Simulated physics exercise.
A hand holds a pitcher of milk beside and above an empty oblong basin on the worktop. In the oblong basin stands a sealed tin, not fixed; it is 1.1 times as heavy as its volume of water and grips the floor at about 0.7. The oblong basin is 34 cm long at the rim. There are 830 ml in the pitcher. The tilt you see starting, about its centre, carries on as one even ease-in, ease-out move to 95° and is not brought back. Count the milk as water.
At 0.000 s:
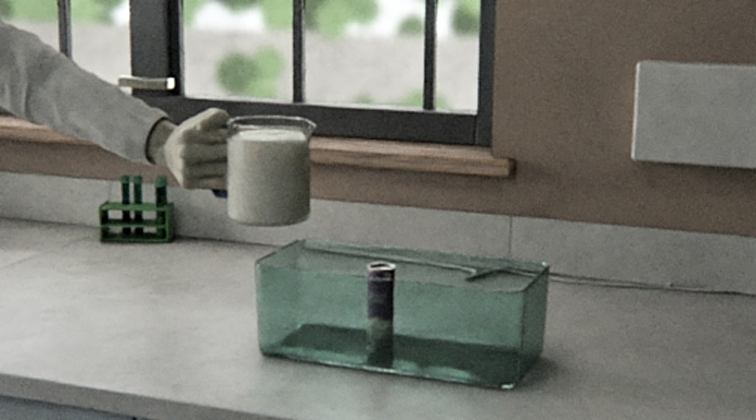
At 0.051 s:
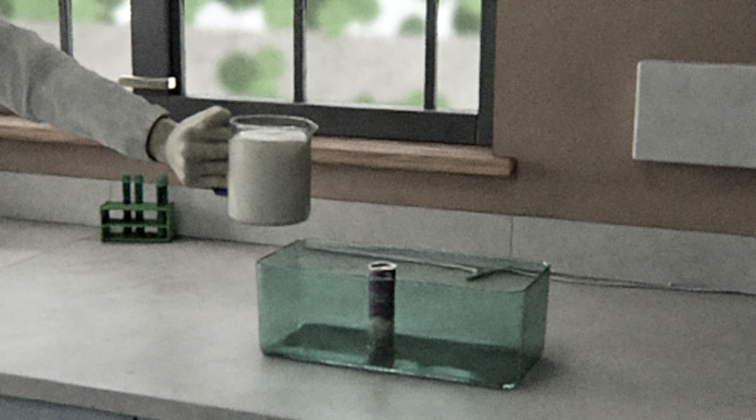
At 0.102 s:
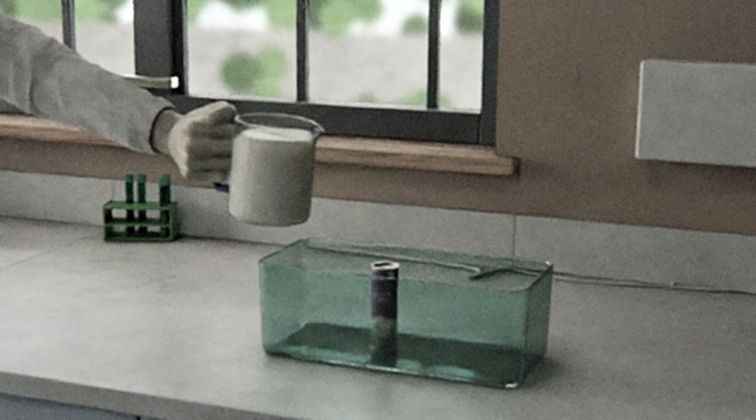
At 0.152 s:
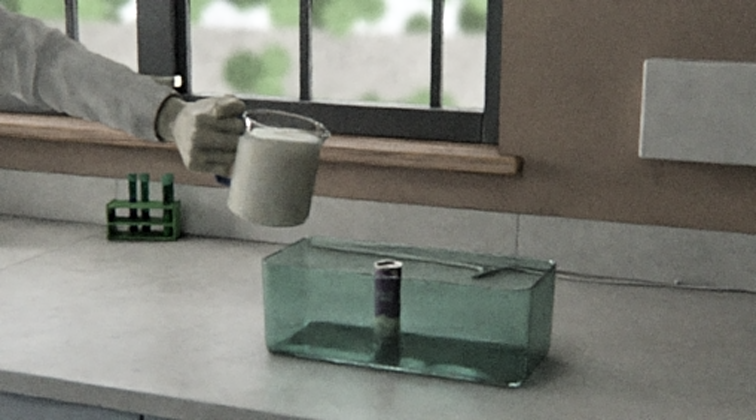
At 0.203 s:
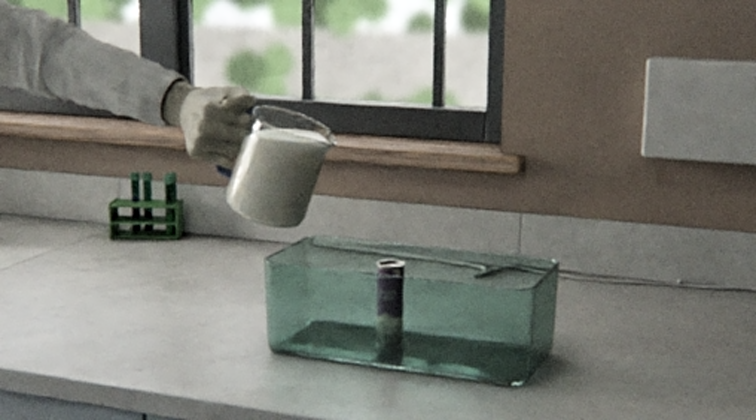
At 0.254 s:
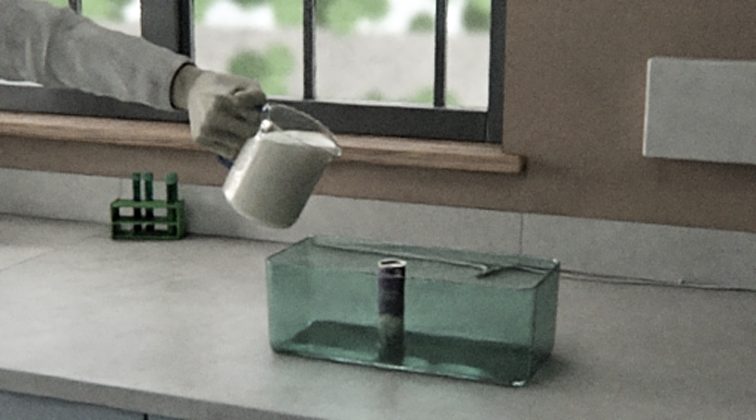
A pale grey worktop runs beneath a dark-framed window and a brown wall, seen from slightly above. A gloved hand reaches in from the left, holding a clear pitcher of white milk above and beside a greenish see-through oblong basin with a dark tin standing in it, while a green rack of tubes sits at left. The hand tilts the pitcher steadily rightward, as the view shifts very slightly.
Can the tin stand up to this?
It goes over.
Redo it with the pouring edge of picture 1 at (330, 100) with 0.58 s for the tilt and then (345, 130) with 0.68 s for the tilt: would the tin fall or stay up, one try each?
First it stays up; then it keeps standing.
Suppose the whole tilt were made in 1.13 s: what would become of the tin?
Then it goes over.
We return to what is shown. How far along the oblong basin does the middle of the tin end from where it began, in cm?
Some 9.0 cm.
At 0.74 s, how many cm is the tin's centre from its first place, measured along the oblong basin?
Some 1 cm.
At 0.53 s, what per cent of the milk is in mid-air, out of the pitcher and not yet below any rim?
About 18 per cent.
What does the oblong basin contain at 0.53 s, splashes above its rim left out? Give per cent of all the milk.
Near 12 in a hundred.
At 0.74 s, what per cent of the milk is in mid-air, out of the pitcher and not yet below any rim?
Some 14 per cent.
After 0.53 s the tilt is 84° and 71 per cent is still to pour; the tin stands where it began.
After 0.74 s the tilt is 95° and 31 per cent is still to pour; the tin leans 11°.
After 0.95 s the tilt is 95° and 13 per cent is still to pour; the tin lies on its side.
After 1.18 s the tilt is 95° and 5 per cent is still to pour; the tin lies on its side.
In the end the tin lies on its side.
